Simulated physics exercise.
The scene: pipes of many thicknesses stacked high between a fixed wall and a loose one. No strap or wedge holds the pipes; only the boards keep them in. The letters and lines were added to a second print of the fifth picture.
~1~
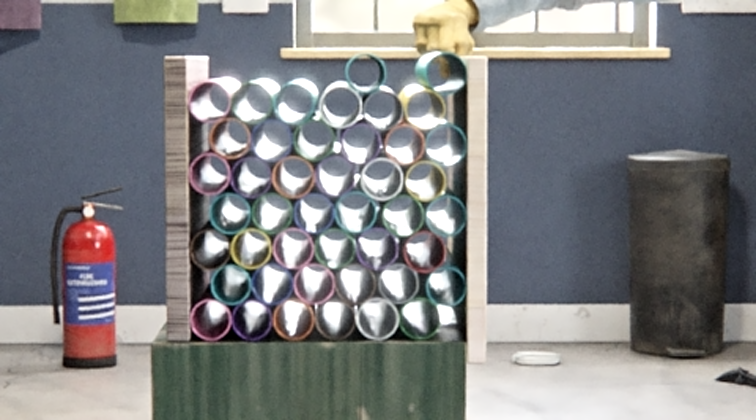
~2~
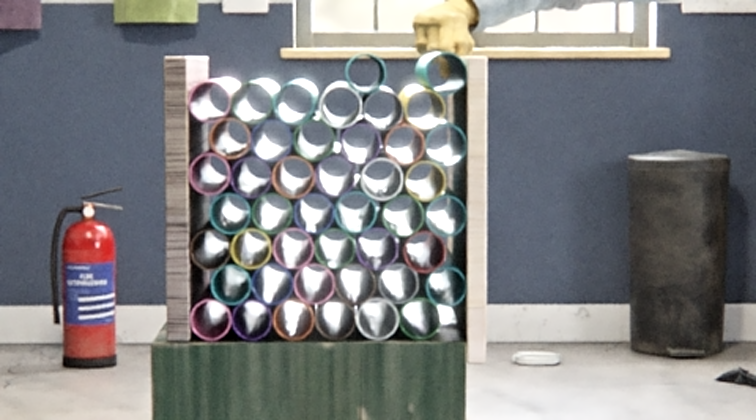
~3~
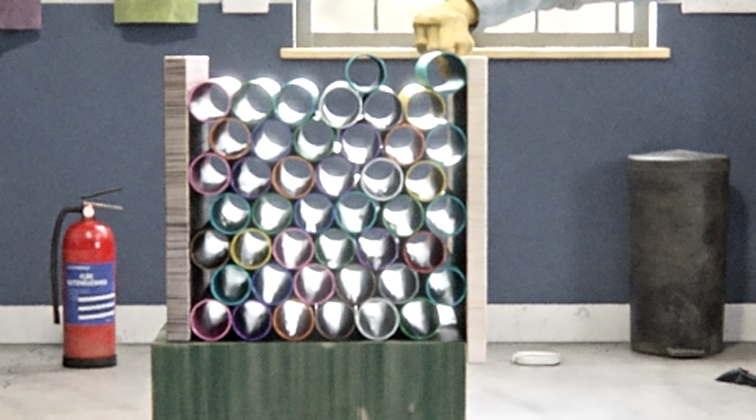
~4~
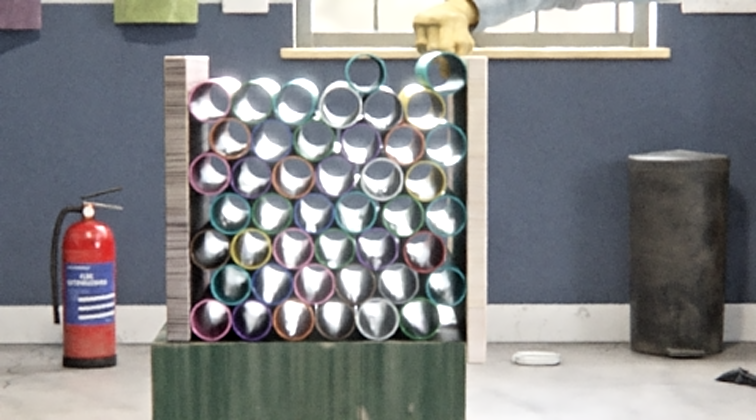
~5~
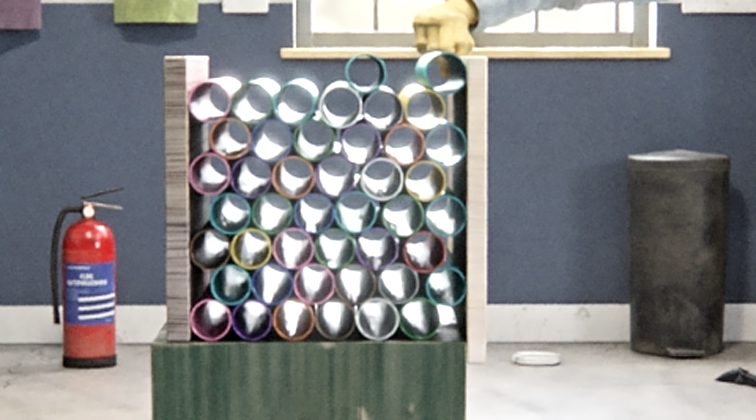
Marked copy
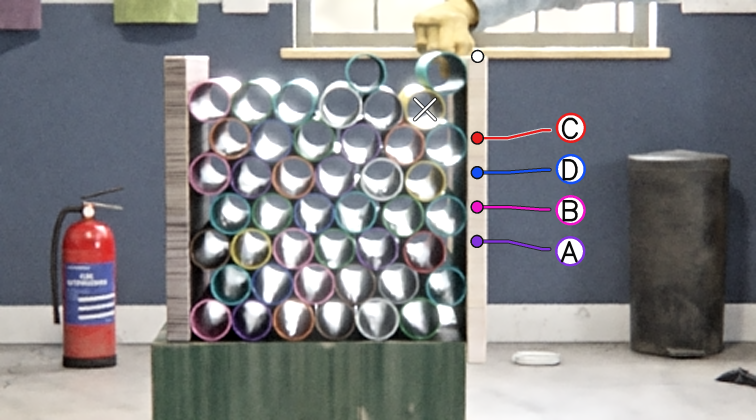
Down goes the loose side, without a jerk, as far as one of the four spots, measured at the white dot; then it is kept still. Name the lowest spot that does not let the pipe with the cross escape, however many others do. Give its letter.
The last mark within the limit is D.
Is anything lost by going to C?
Yes, at C.
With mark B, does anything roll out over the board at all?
Yes, at B.
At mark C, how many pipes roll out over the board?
With C, one.
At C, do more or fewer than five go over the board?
It loses fewer than five.
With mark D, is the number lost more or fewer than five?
At D, fewer than five.
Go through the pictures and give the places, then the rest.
A green pipe (335, 249); a turquoise pipe (356, 212); a white pipe (382, 179), in the first picture.
A white pipe (382, 179); an orange pipe (405, 145), in the second picture.
A yellow pipe (425, 109); a turquoise pipe (446, 73), in the third picture.
Side board (465, 197); a pink pipe (211, 320), in the fourth picture.
A green pipe (420, 319); a pink pipe (314, 284); a green pipe (335, 249), in the fifth picture.
On the marked copy, A at (477, 241); B at (477, 207); C at (477, 138); D at (477, 172); the cross at (425, 110); the white dot at (478, 57).
Following D. Soon after the start, top of the board (468, 111).
Later, top of the board (468, 172).
In the end, top of the board (468, 172), one out over the board, the crossed one still inside.
As for the rest, A lets the crossed one out; B lets the crossed one out; C keeps the crossed one inside.
